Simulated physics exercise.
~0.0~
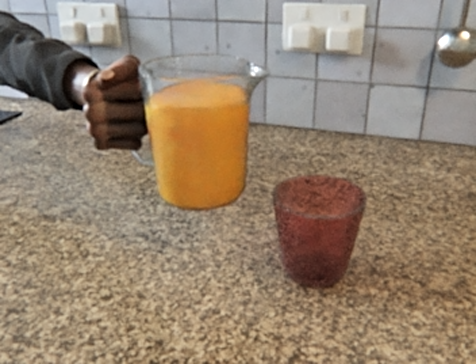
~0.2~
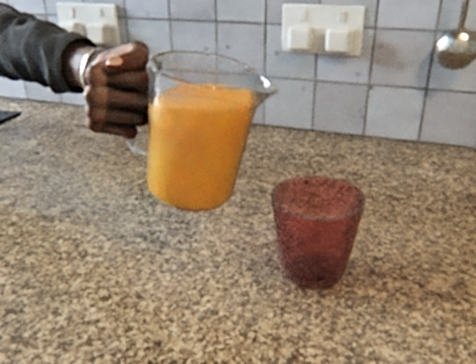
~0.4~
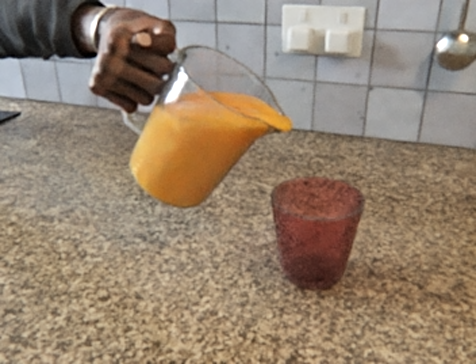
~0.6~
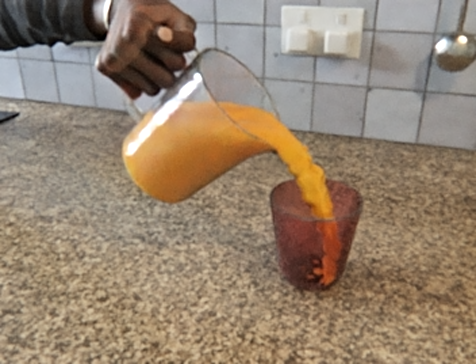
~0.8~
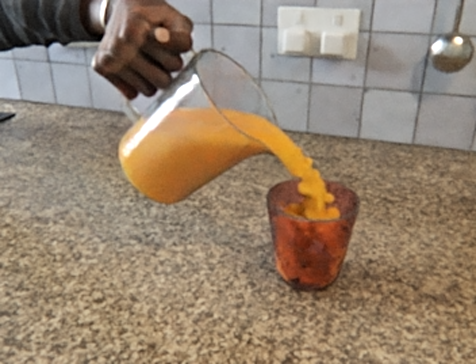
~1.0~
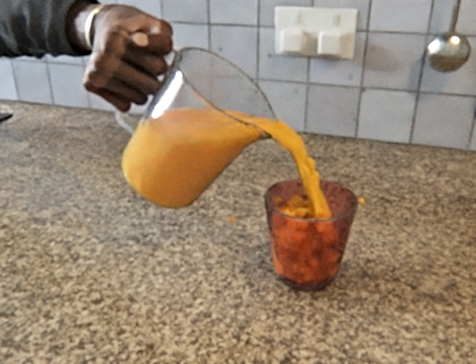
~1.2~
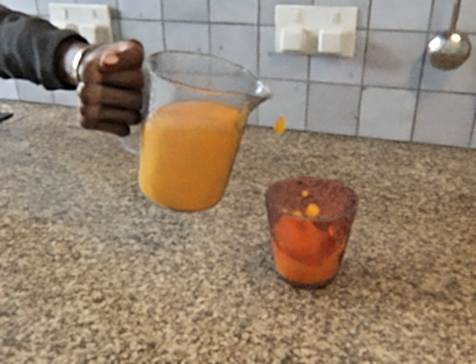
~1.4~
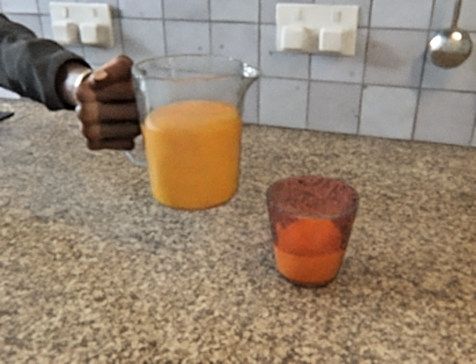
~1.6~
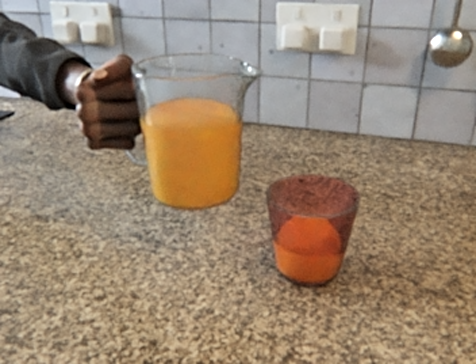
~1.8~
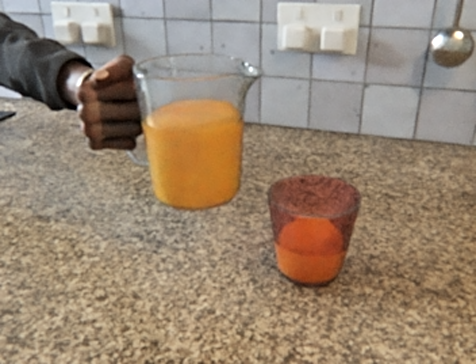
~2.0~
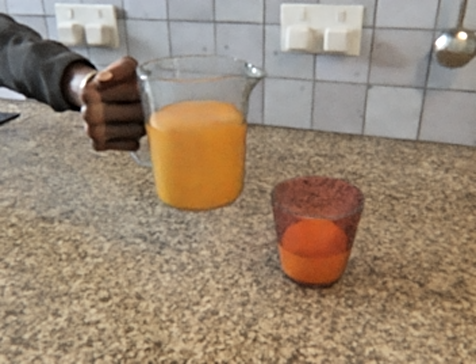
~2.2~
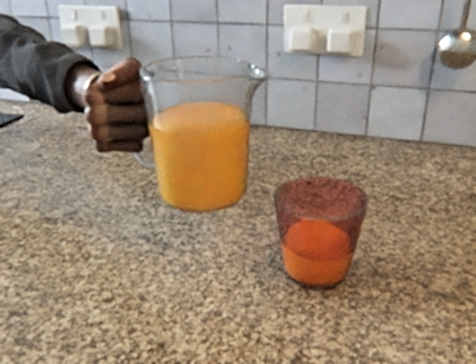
The clip opens with a hand holding a clear glass pitcher of orange juice above a speckled worktop, to the left of an empty reddish tumbler, with a tiled wall behind. The hand tips the pitcher to the right until juice reaches the spout. A thin stream then arcs down into the tumbler, splashing and swirling as it collects. The hand rolls the pitcher back toward level, and the stream breaks off into a few last drops. At the end, the pitcher is held upright with less juice inside, and the tumbler stands partly filled.
